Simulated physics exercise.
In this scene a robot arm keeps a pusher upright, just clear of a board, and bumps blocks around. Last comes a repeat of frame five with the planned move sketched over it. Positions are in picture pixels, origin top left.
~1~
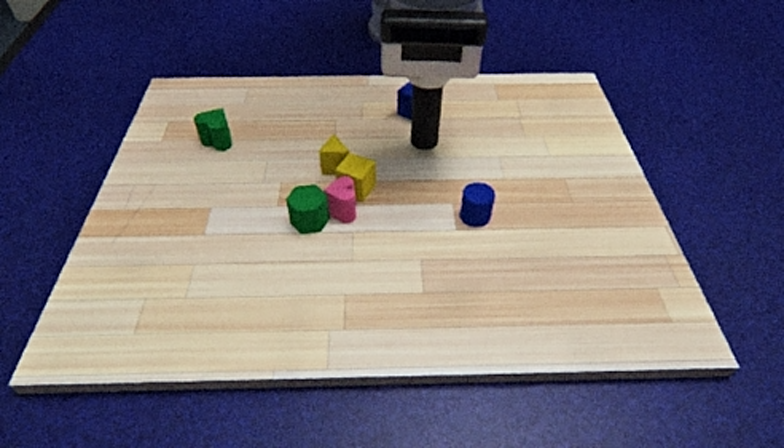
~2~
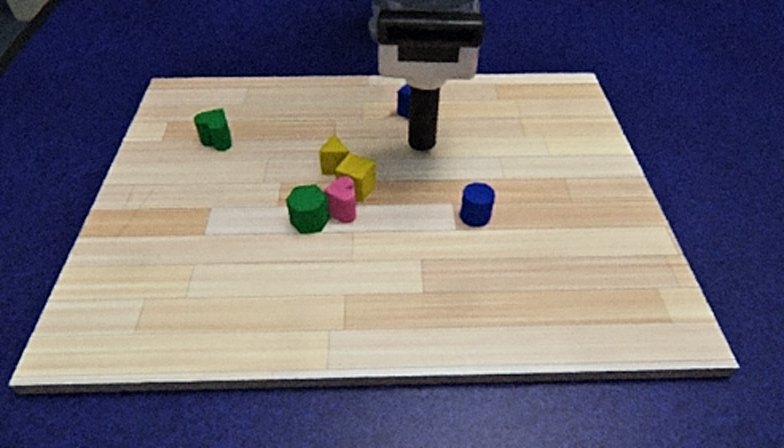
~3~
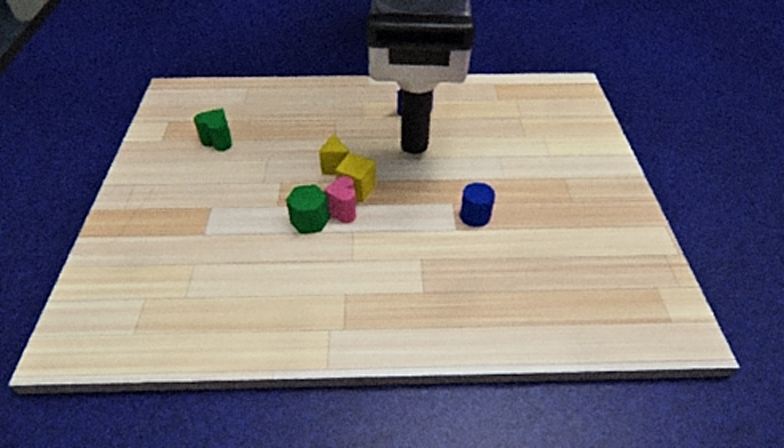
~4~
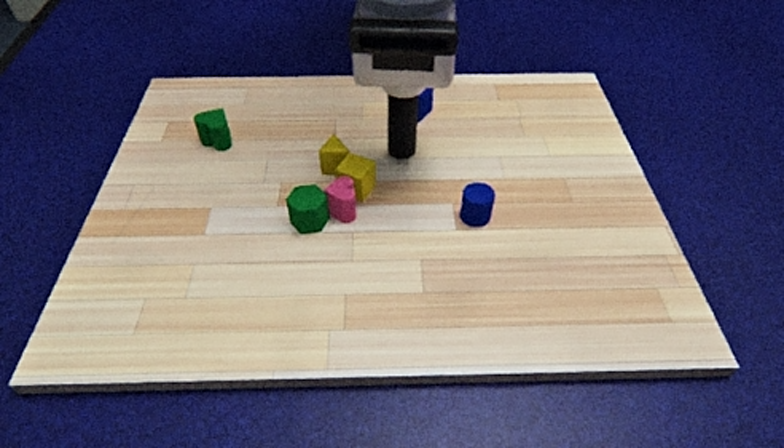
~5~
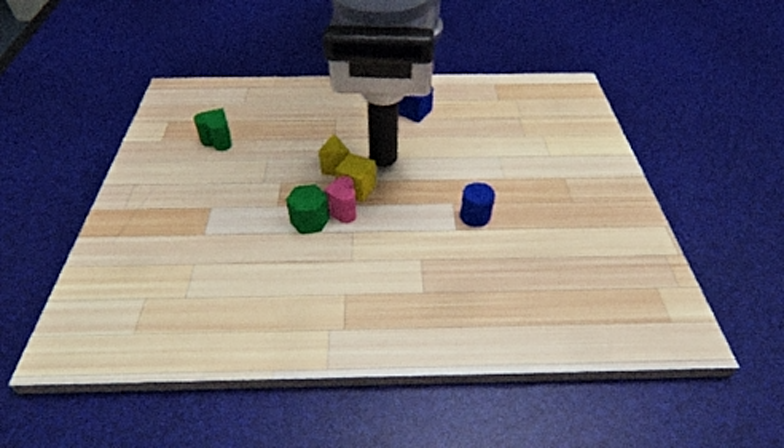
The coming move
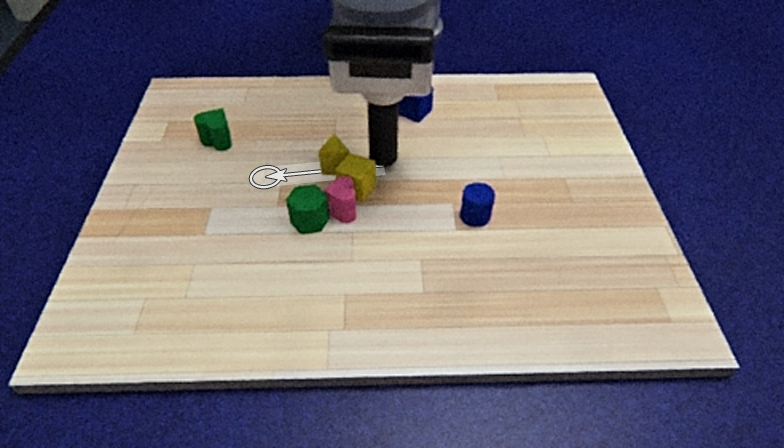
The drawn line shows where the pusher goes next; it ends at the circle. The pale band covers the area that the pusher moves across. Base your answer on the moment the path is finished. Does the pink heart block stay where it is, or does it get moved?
The result: It stays put.
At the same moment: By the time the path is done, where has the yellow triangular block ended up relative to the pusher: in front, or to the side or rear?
It sits in front of the pusher.
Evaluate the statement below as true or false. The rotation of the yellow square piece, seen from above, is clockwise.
The statement is incorrect.
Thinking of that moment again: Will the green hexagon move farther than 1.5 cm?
No.
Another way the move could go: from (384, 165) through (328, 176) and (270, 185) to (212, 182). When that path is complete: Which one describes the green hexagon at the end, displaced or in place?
Stays where it is.
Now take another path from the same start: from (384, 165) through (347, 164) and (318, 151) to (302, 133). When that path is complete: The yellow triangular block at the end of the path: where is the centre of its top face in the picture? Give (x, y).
It is at (304, 144).
Path on the board, straight from (384, 165) to (266, 177).
On the path given first. One third of the way, pusher (344, 161); yellow triangular block (318, 145), turned 30° clockwise; yellow square piece (350, 165), turned 30° anticlockwise.
Two thirds of the way, pusher (304, 165); yellow triangular block (278, 145), turned 55° clockwise; yellow square piece (349, 165), turned 35° anticlockwise.
At the end, pusher (264, 169); green hexagon in place; yellow triangular block (240, 145), turned 75° clockwise; pink heart block in place; yellow square piece (349, 165), turned 35° anticlockwise.
